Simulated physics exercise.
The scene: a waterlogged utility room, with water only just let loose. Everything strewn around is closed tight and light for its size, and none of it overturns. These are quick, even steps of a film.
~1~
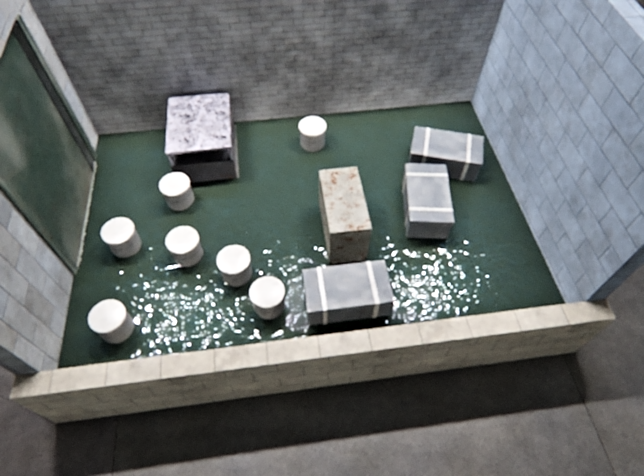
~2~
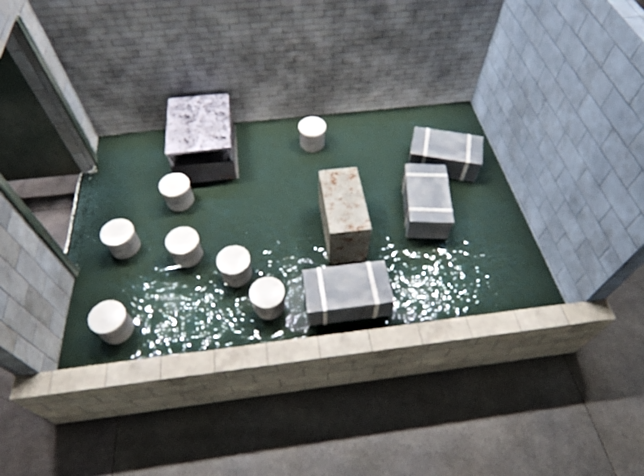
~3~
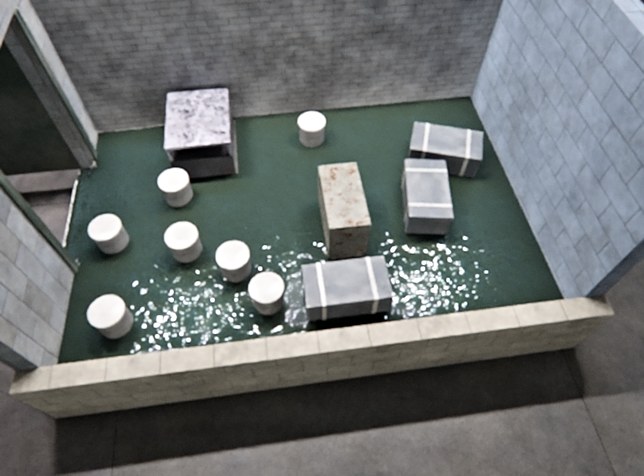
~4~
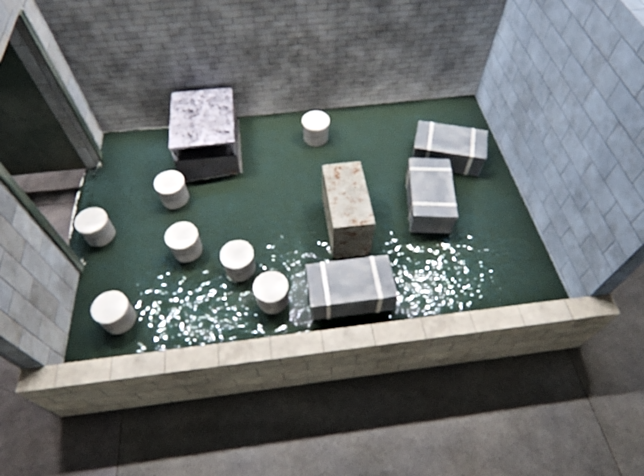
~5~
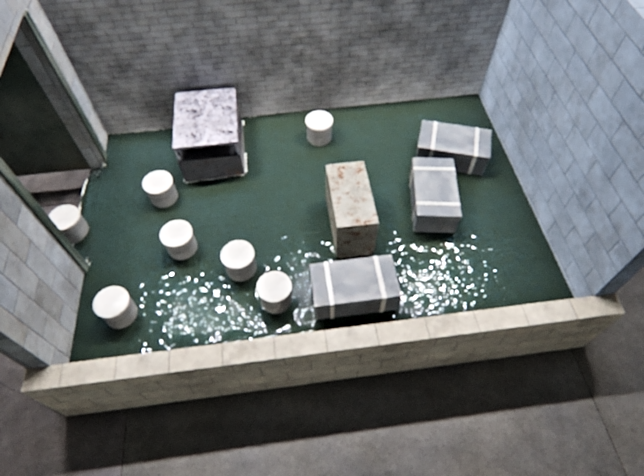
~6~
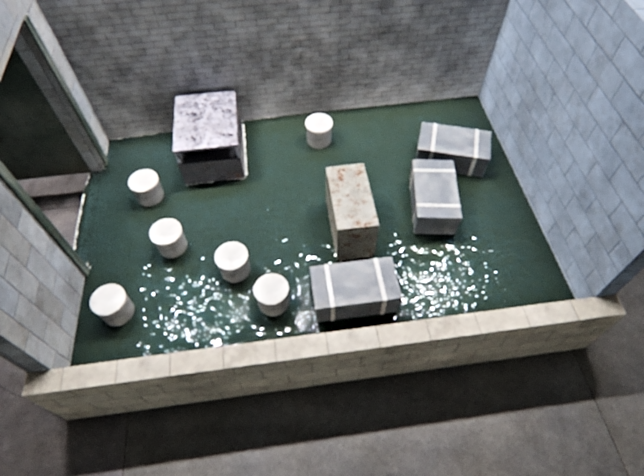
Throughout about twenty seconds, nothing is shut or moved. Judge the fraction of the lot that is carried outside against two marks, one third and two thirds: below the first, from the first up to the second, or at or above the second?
My forecast is two thirds and up.
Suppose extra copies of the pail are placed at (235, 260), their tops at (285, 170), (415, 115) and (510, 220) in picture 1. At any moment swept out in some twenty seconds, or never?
As listed: Carried outside, inside, no.
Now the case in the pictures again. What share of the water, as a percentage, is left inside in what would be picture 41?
Close to 46 per cent, I think.
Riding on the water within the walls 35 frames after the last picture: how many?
The count comes to 1.
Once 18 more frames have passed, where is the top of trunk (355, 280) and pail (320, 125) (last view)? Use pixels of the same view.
Roughly (150, 263) for one and (128, 186) for the other.
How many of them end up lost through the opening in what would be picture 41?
That makes 8.
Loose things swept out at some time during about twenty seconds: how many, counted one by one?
The figure is 8.
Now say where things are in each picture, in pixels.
In the first frame, a pail at (174, 184), afloat; a pail at (182, 239) floats; 0 of 10 have shifted.
In the second frame, a pail at (174, 184), afloat; a pail at (182, 240) floats; 0 of 10 have shifted.
In the third frame, a pail at (173, 180), afloat; a pail at (181, 235), afloat; 1 of 10 have shifted.
In the fourth frame, a pail at (169, 182), afloat, close to its start; a pail at (181, 235) floats, close to its start; 4 of 10 have shifted.
In the fifth frame, a pail at (157, 182), afloat, close to its start; a pail at (176, 233) floats, close to its start; 4 of 10 have shifted.
In the sixth frame, a pail at (143, 180) floats, a stride from its start; a pail at (165, 231) floats, close to its start; 5 of 10 have shifted.
A moment on, 3 of 10 are out; 7 afloat.
Next, 6 of 10 are out; 4 afloat.
Later, 8 of 10 are out; 1 afloat.
In the end, 8 of 10 are out; 0 afloat.
